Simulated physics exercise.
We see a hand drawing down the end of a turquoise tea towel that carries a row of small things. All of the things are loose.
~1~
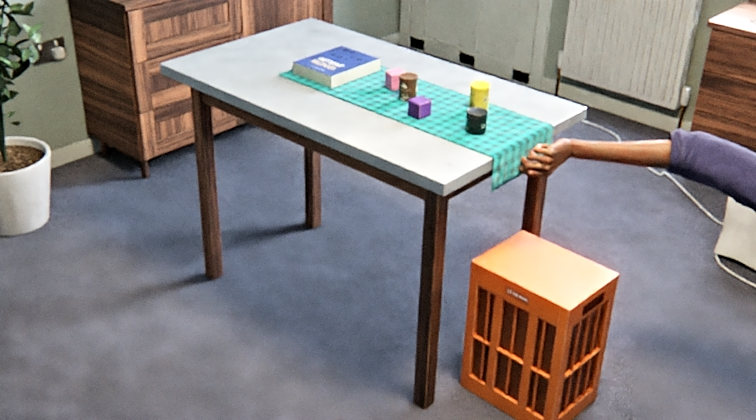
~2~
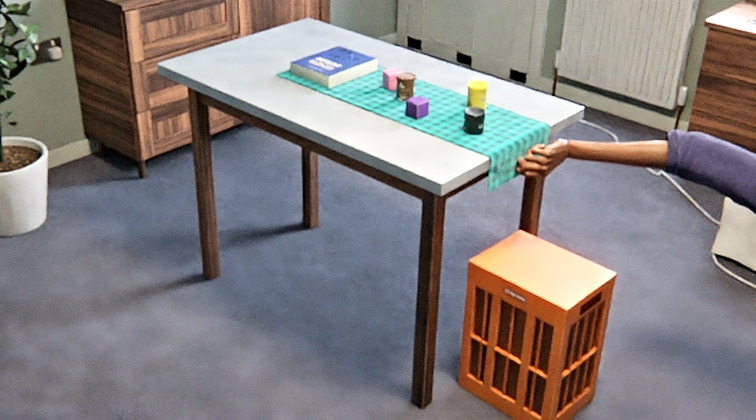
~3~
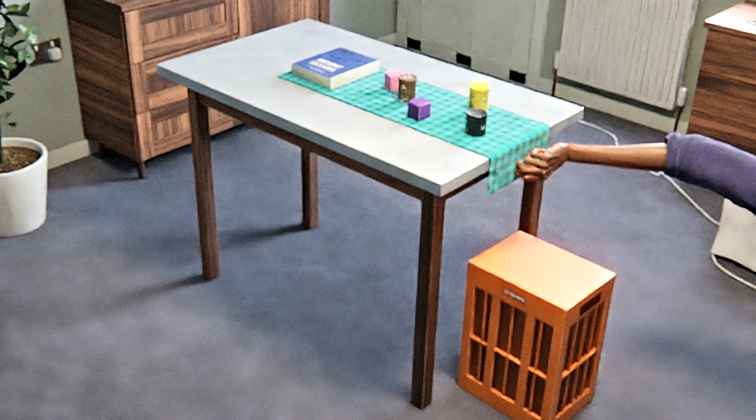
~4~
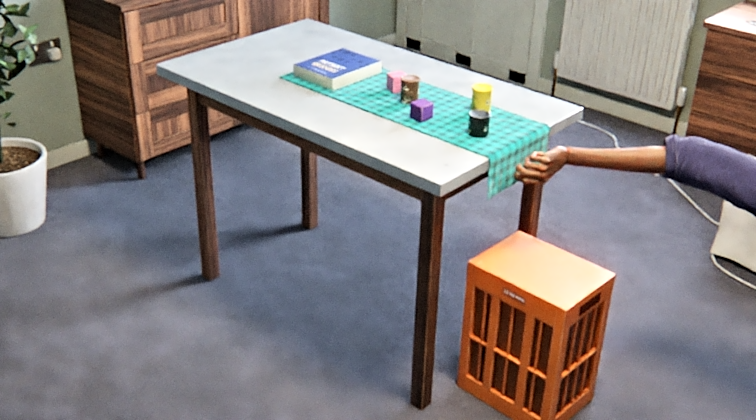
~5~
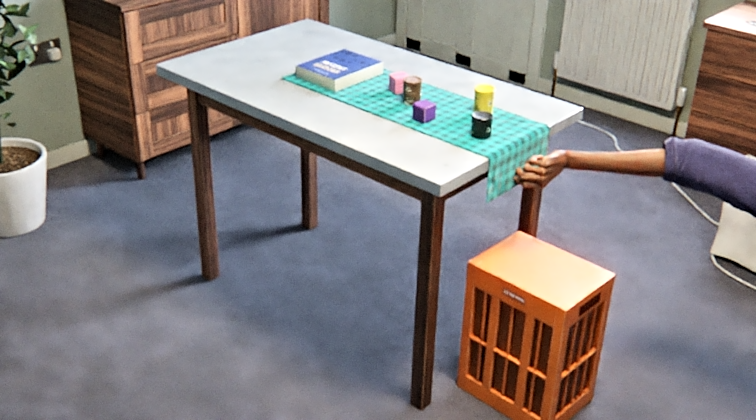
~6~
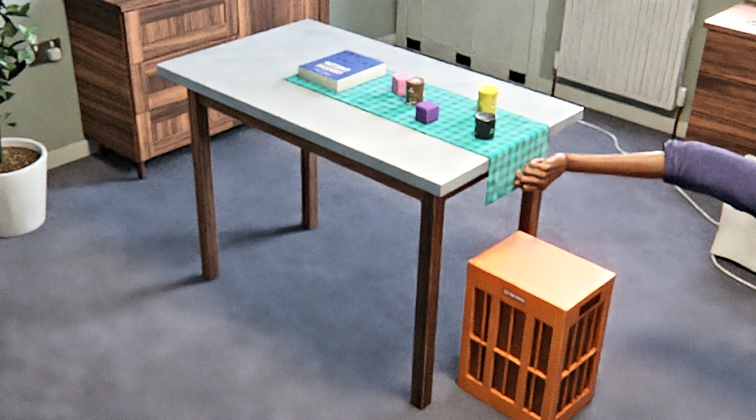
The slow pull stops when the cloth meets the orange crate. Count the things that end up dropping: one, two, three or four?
Count: Two.
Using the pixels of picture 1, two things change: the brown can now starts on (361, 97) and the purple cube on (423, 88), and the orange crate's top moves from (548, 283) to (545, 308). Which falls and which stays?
As for the brown can, it stays in place; as for the purple cube, it stays in place.
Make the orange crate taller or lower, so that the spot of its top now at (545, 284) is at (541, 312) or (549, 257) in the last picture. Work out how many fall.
Count: 3, then 1.
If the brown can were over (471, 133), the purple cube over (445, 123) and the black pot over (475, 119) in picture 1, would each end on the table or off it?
The brown can is carried off; the purple cube goes over; the black pot tumbles off.
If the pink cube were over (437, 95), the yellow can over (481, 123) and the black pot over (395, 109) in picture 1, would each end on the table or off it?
The pink cube ends up on top, the yellow can ends up off and the black pot ends up on top.
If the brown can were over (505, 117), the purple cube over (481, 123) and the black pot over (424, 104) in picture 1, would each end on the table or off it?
The brown can goes over; the purple cube drops off; the black pot keeps its place on top.
Early on, hem near (515, 207); all still up.
Midway, hem near (513, 233); black pot gone.
Near the end, hem on the crate; black pot and yellow can gone.
Finally, hem on the crate; black pot and yellow can gone. The count of fallen things is two.
